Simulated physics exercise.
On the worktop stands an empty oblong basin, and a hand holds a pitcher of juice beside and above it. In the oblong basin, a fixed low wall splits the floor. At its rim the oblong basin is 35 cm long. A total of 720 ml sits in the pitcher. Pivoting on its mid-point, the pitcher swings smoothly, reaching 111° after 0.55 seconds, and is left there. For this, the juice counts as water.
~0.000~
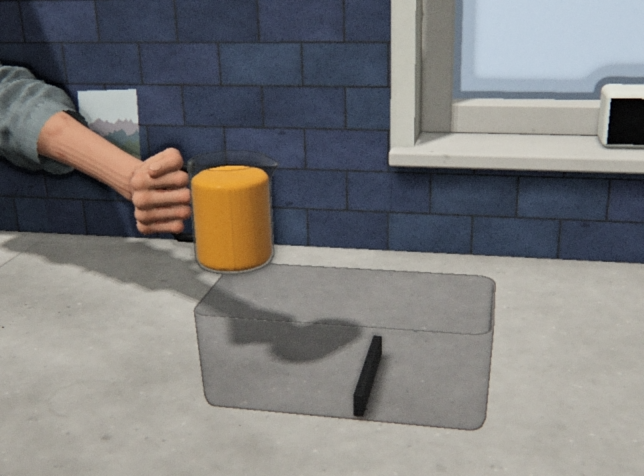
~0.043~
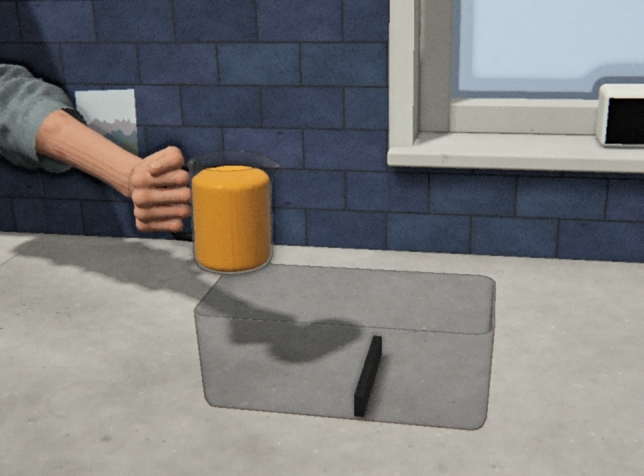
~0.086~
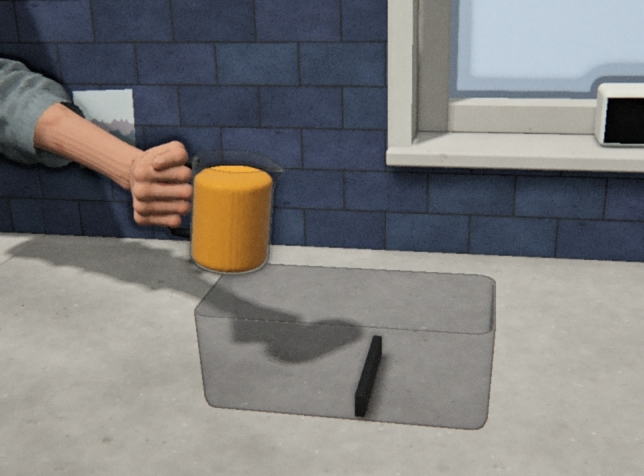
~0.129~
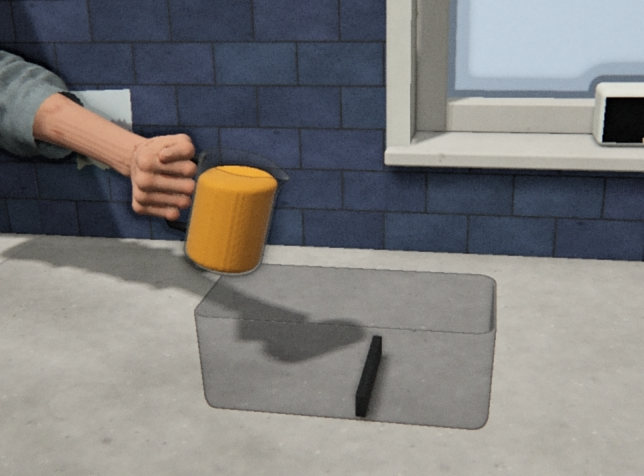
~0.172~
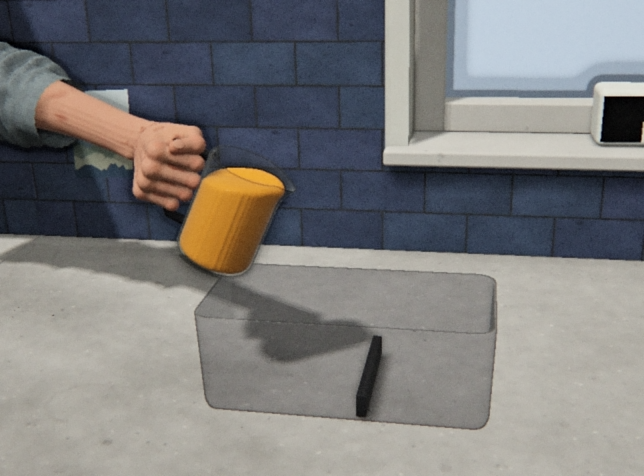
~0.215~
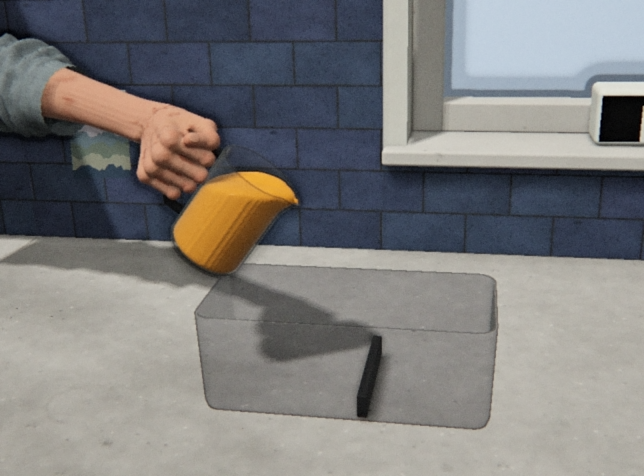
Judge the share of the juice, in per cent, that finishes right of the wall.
13 percent, roughly.
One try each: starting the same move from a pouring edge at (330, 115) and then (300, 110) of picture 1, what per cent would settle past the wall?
Respectively about 85 and 70 percent.
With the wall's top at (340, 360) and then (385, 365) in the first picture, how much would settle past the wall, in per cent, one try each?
Around 45 and 10 percent, in that order.
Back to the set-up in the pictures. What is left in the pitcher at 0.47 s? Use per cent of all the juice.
Close to 58 percent of the liquid remains at that time.
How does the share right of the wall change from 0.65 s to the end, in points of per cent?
The right part's share grows by around 8 per cent.
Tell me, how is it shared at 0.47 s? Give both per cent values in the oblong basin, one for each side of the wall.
24 on the left, 1 on the right, roughly.
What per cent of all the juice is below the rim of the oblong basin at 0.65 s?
Near 74 per cent of the total.
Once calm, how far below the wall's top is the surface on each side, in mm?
The left side gives some 10 mm, the right side some 26 mm.
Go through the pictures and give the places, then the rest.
In the first frame, tilt 0°; pouring edge (278, 163); surface from (195, 174) to (268, 176); the oblong basin's rim runs from (213, 288) to (493, 306); the wall's top is at (368, 365).
In the second frame, tilt 2°; pouring edge (280, 165); surface from (196, 173) to (269, 177).
In the third frame, tilt 7°; pouring edge (284, 170); surface from (199, 172) to (273, 180).
In the fourth frame, tilt 14°; pouring edge (290, 178); surface from (201, 178) to (278, 181).
In the fifth frame, tilt 25°; pouring edge (296, 189); surface from (199, 193) to (286, 186).
In the sixth frame, tilt 37°; pouring edge (301, 204); surface from (192, 200) to (295, 193).
By 0.47 s the tilt is 105° and 58 per cent is still to pour, 24 is left of the wall and 1 right of it.
By 0.65 s the tilt is 111° and 15 per cent is still to pour, 70 is left of the wall and 5 right of it.
By 0.84 s the tilt is 111° and 2 per cent is still to pour, 83 is left of the wall and 9 right of it.
By 1.05 s the tilt is 111° and 0 per cent is still to pour, 85 is left of the wall and 11 right of it.
At rest 84 per cent lies left of the wall, 13 right of it and 4 outside.
